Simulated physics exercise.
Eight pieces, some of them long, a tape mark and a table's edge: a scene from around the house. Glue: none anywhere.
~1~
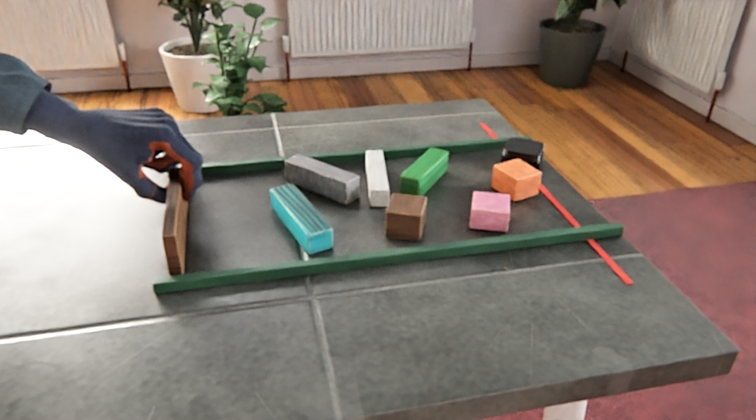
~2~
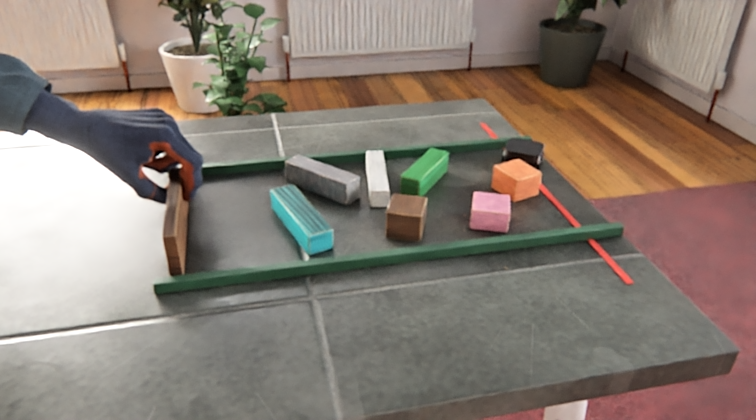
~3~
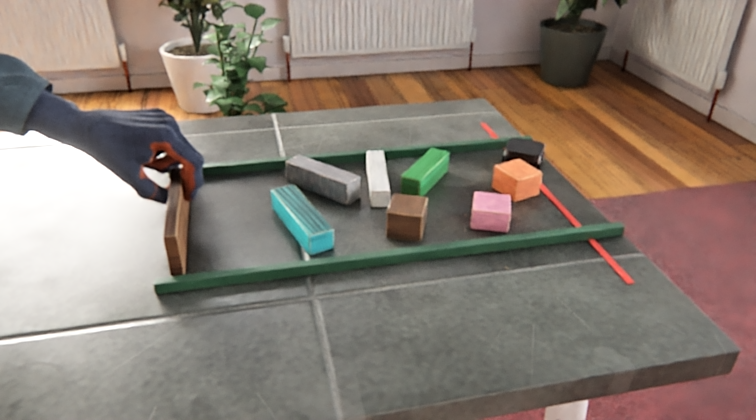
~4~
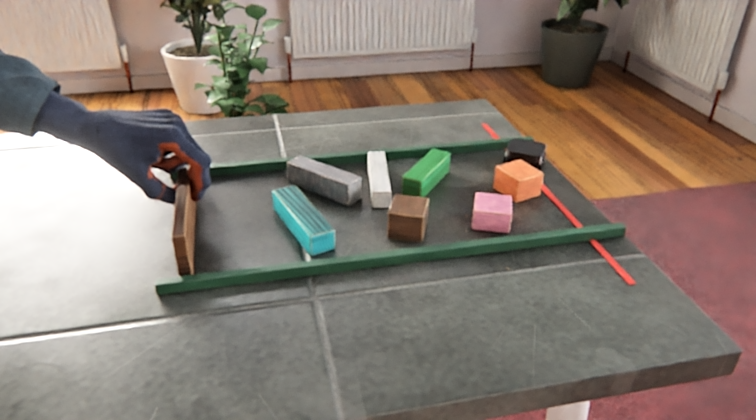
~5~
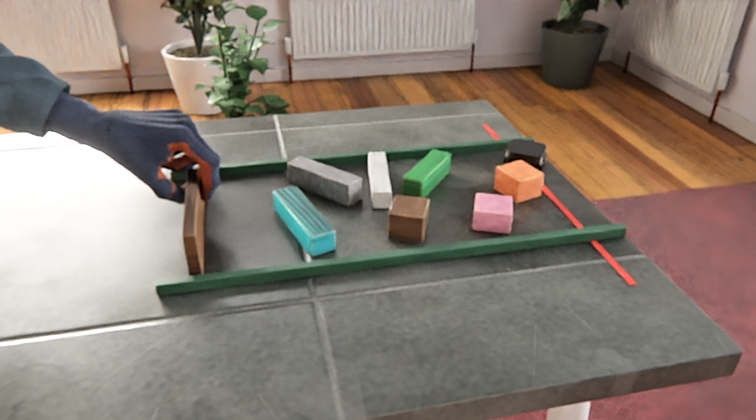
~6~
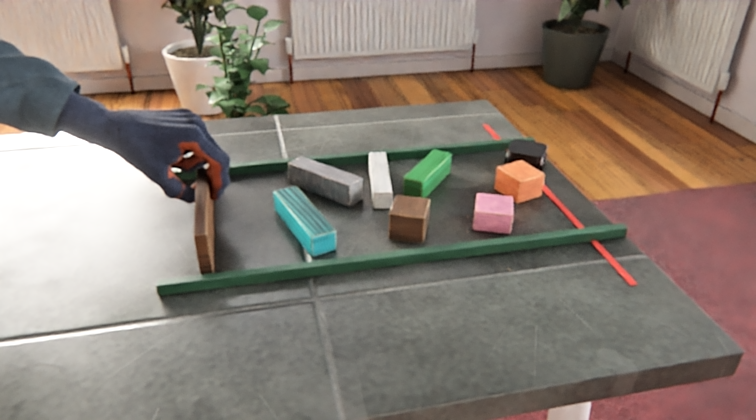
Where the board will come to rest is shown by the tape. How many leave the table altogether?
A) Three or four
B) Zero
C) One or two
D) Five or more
The answer is D.
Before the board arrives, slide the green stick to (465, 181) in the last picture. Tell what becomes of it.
So it drops, then.
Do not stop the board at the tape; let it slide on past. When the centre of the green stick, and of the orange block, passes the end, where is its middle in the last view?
The middle is at (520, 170) when it's the green stick, and at (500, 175) when it's the orange block.
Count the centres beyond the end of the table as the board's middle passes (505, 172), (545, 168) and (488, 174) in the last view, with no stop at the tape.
Respectively 2, 6 and 1.
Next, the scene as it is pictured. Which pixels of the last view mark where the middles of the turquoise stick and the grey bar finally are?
Close to (569, 192); the other close to (552, 158).
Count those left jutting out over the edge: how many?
The number would be 1.
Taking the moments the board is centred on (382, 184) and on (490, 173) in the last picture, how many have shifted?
At the first place 5, at the second 8.
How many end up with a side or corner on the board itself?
It's 2.
Soon after, none off yet; black case at rest near (526, 157); orange block at rest near (519, 182); pink block at rest near (493, 213).
Then, none off yet; black case at rest near (526, 157); orange block moved a little near (534, 180); pink block moved about its own width near (538, 206).
At rest, the number that fall off is five or more; fallen, white bar, brown block, green stick, pink block, orange block and black case.
